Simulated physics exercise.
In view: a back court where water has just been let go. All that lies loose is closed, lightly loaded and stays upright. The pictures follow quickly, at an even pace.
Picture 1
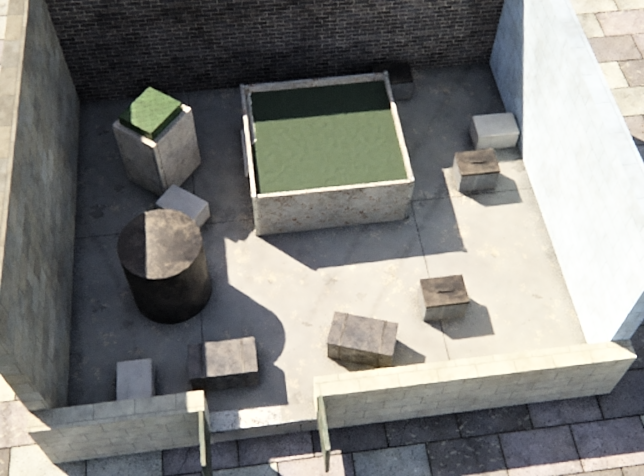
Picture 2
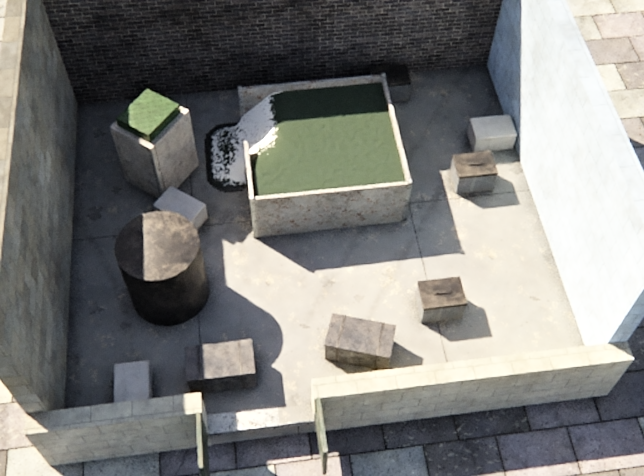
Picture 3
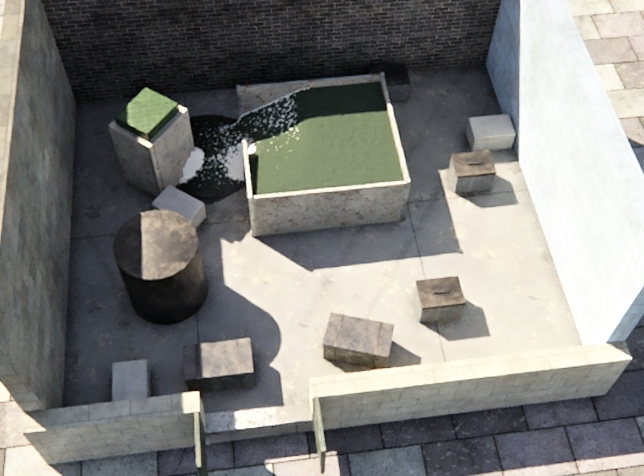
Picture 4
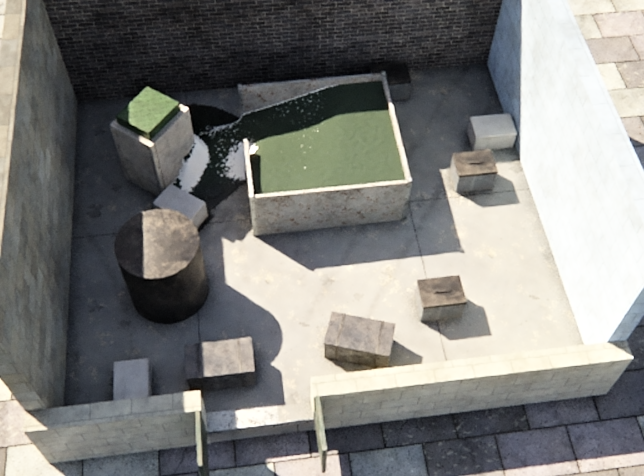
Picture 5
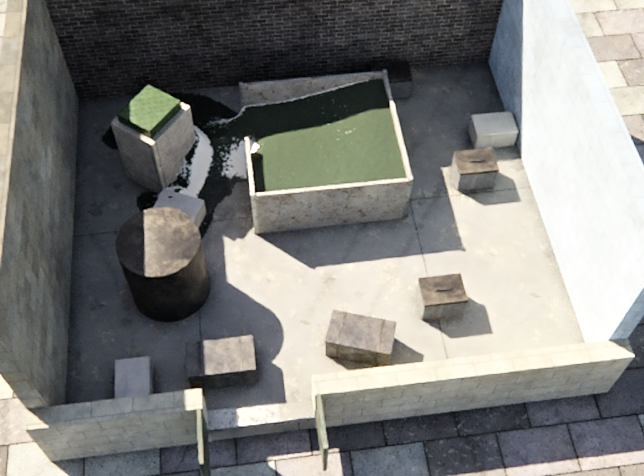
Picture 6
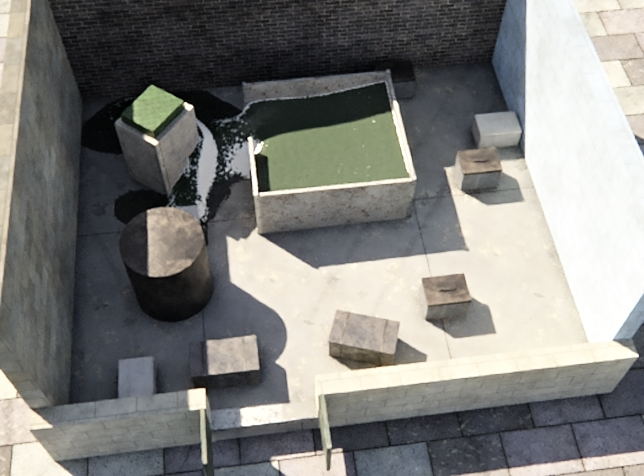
Water pours out over the left side of a raised stone tank with green inside, spreading dark and foamy across the paved court. It reaches the square block topped with green and flows around its base, nudging a small pale block toward the dark round drum, while the other blocks stay put.
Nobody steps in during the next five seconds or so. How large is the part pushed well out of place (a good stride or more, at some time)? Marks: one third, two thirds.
That comes to one to two thirds.
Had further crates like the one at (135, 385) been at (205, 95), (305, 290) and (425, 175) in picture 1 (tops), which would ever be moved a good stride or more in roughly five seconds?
In turn: Pushed that far, moved that far, short of that.
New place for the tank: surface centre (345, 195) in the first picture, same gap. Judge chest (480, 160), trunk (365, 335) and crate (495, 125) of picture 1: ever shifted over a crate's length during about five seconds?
As listed: Not that far, moved that far, never so far.
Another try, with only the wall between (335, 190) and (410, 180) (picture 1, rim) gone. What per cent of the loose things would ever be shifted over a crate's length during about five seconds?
Close to 80 %.
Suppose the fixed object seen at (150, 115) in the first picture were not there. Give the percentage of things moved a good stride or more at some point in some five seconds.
Some 50 per cent.
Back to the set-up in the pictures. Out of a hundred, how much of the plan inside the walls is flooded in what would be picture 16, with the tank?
Roughly 45 per cent.
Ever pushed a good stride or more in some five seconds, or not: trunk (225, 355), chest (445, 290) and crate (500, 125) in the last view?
One after the other: Swept aside, not that far, no.
A moment on, 0 of 8 are well off their spots; 0 afloat.
Next, 0 of 8 are well off their spots; 1 afloat.
Later, 1 of 8 are well off their spots; 0 afloat.
In the end, 5 of 8 are well off their spots, and 5 have been at some point; 4 afloat.
